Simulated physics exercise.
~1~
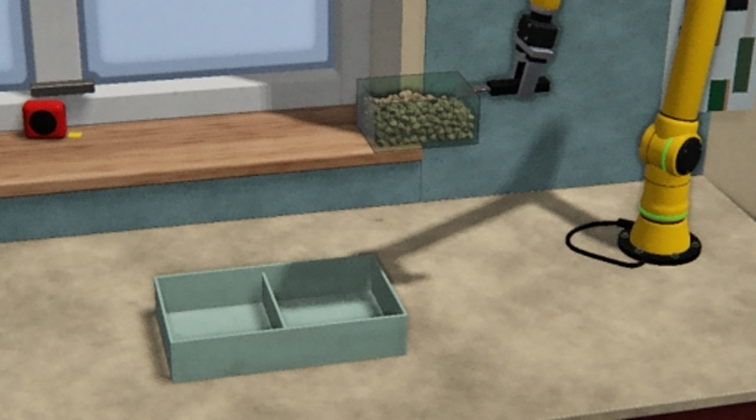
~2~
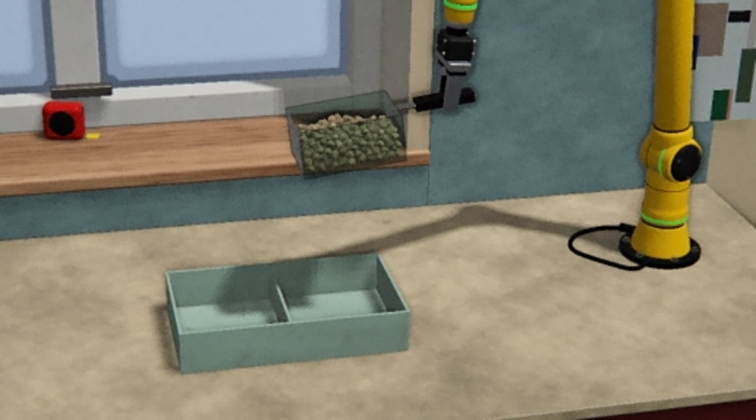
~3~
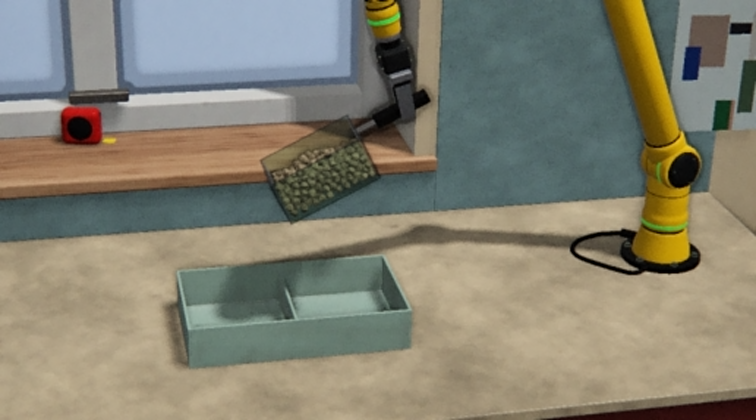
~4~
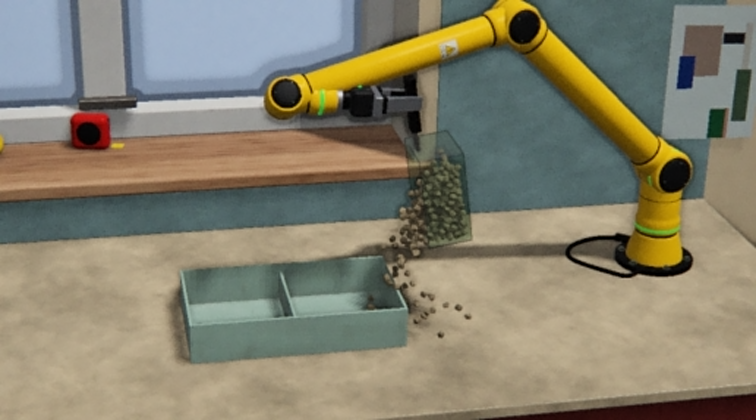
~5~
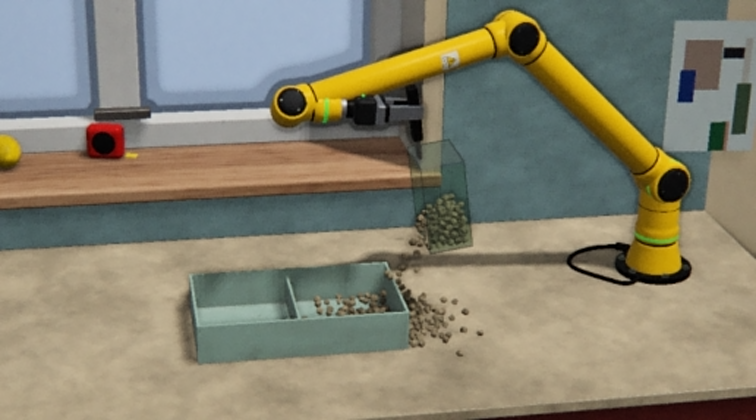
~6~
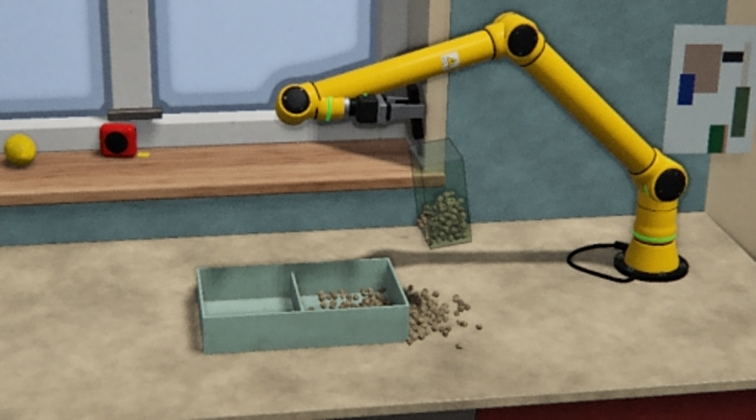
A yellow robot arm holds a clear box of small pebbles beside a window sill, above a table with a pale green divided crate. The arm carries the box left, then lowers it and begins to tip it. It swings back right and turns the box steeply on its side, and pebbles stream from its lower end. Some land in the crate's right compartment, while others scatter on the table beside it. The flow stops with the box still tilted, many pebbles left inside, and the left compartment empty.
